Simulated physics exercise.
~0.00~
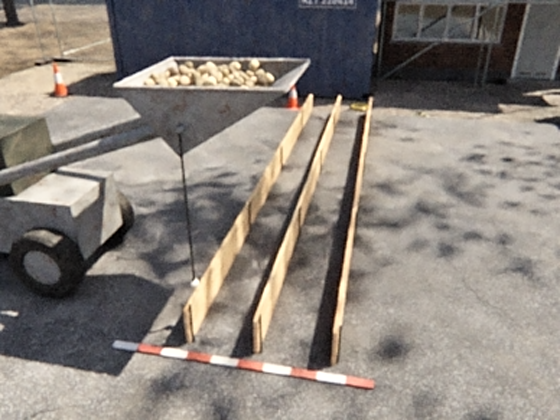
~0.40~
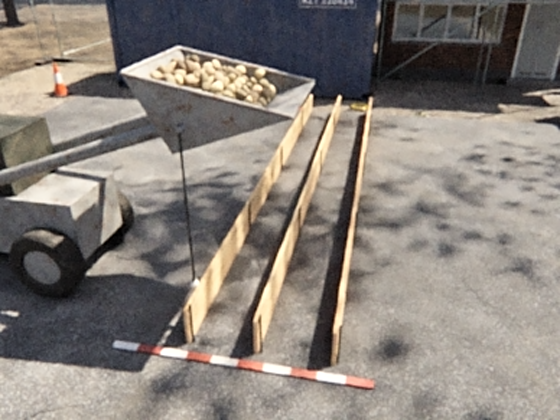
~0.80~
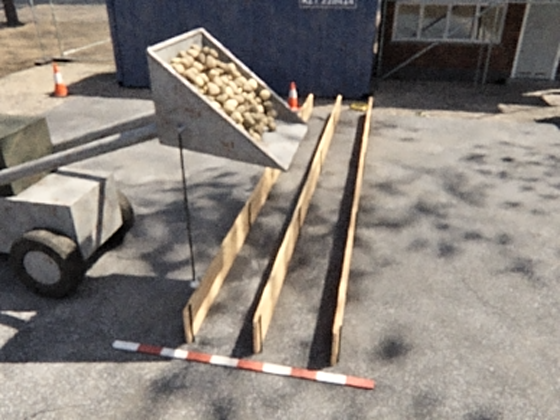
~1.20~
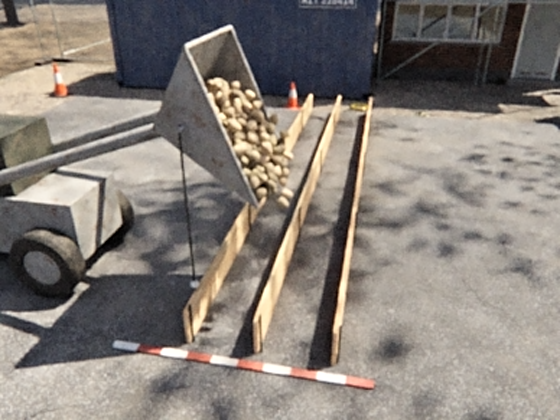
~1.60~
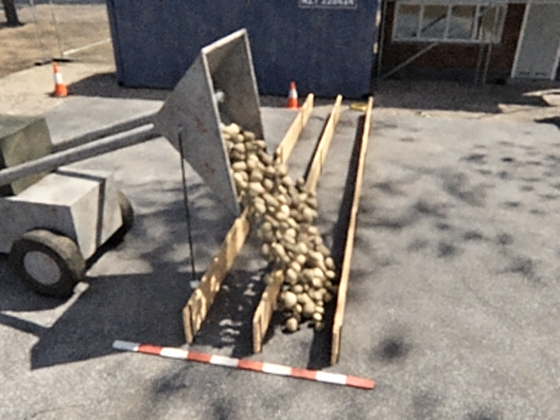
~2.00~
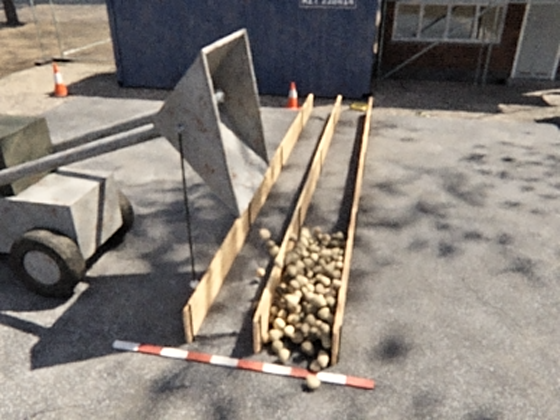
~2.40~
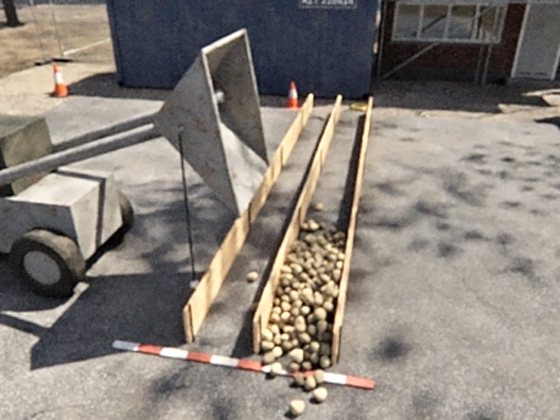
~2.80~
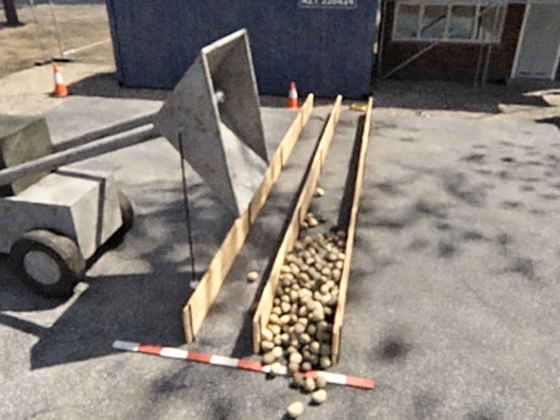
A loader's skip tips rightward and pours round stones, nearly all settling between the right-hand boards.
